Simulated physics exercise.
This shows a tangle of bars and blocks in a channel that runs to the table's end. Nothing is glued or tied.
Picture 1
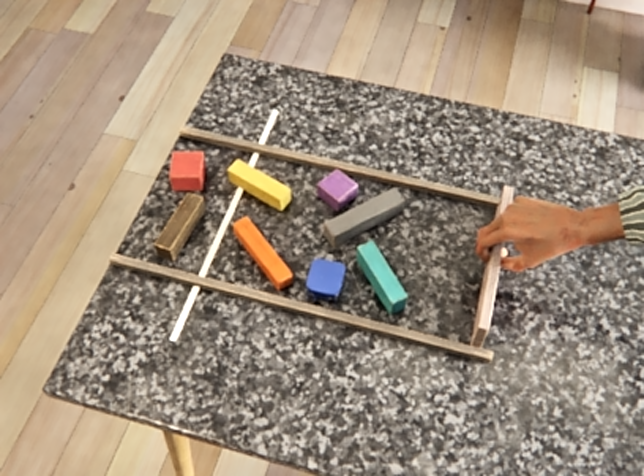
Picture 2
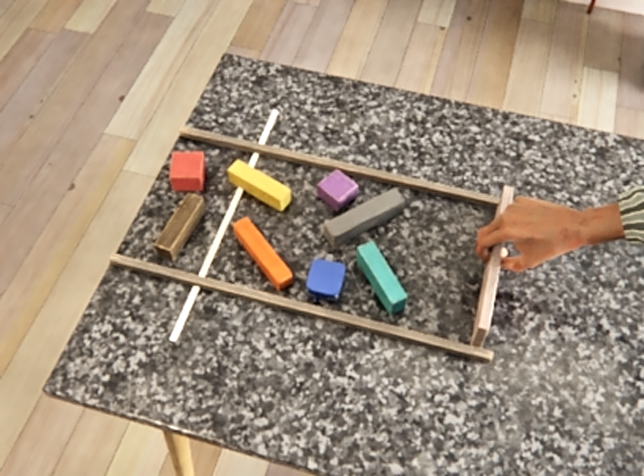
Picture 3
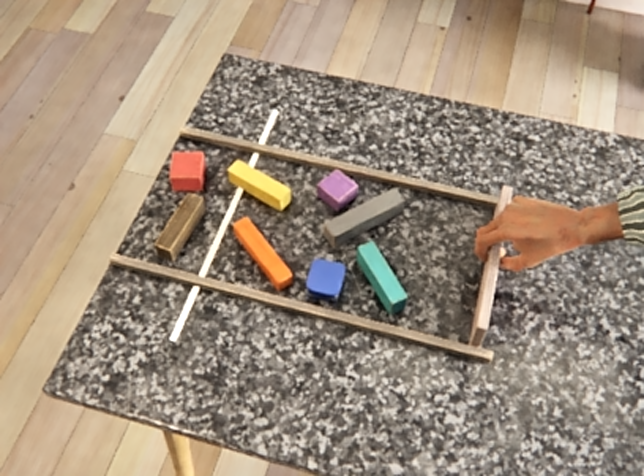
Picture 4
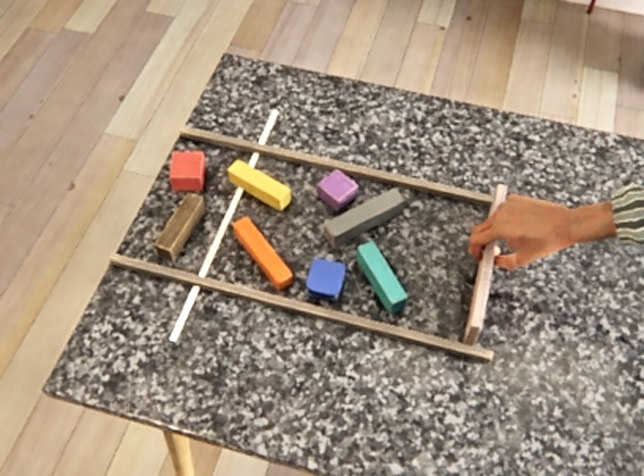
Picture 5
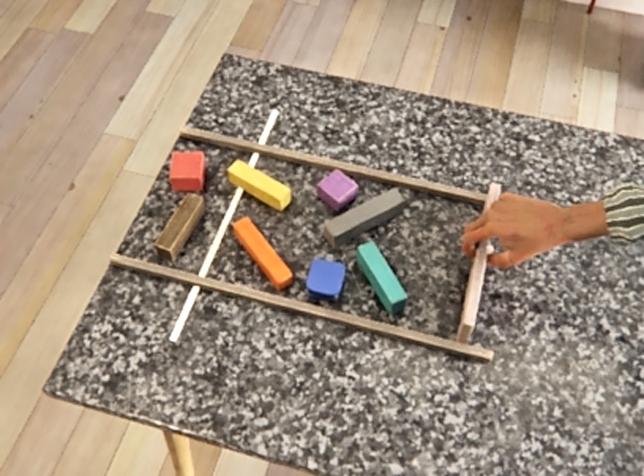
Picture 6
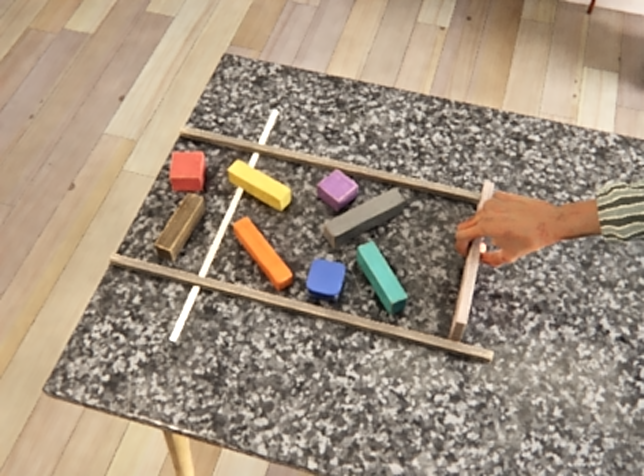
A hand held a wooden board upright across the right side of a channel and slid it slightly left, while the colourful bars and blocks scattered between the rails stayed where they were.
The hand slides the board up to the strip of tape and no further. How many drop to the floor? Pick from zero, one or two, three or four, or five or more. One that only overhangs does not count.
In the end the number that fall off is zero.
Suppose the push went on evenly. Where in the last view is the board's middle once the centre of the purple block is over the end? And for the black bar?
About (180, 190), and (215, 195) for the other.
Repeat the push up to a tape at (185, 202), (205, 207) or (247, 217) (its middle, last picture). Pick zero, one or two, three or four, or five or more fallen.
For each place: 3 or 4; one to two; zero.
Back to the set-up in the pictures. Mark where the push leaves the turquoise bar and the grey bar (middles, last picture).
Near (209, 231) and (218, 187).
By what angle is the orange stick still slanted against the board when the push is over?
Some 10 degrees.
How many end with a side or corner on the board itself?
In contact: 2.
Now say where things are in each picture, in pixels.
The first frame shows red block (188, 171); black bar (181, 226); yellow bar (259, 185); board (493, 264); tape (230, 213).
The second frame shows black bar (181, 227); turquoise bar (381, 278).
The third frame shows yellow bar (259, 185); purple block (337, 191).
The fourth frame shows red block (188, 171); blue case (326, 282).
The fifth frame shows black bar (181, 227); grey bar (364, 218).
The sixth frame shows red block (188, 171); black bar (181, 227); yellow bar (259, 185); board (473, 259); tape (230, 213).
Early on, none off yet; red block at rest near (188, 171); black bar at rest near (181, 227); yellow bar at rest near (259, 185).
Finally, the number that fall off is zero.
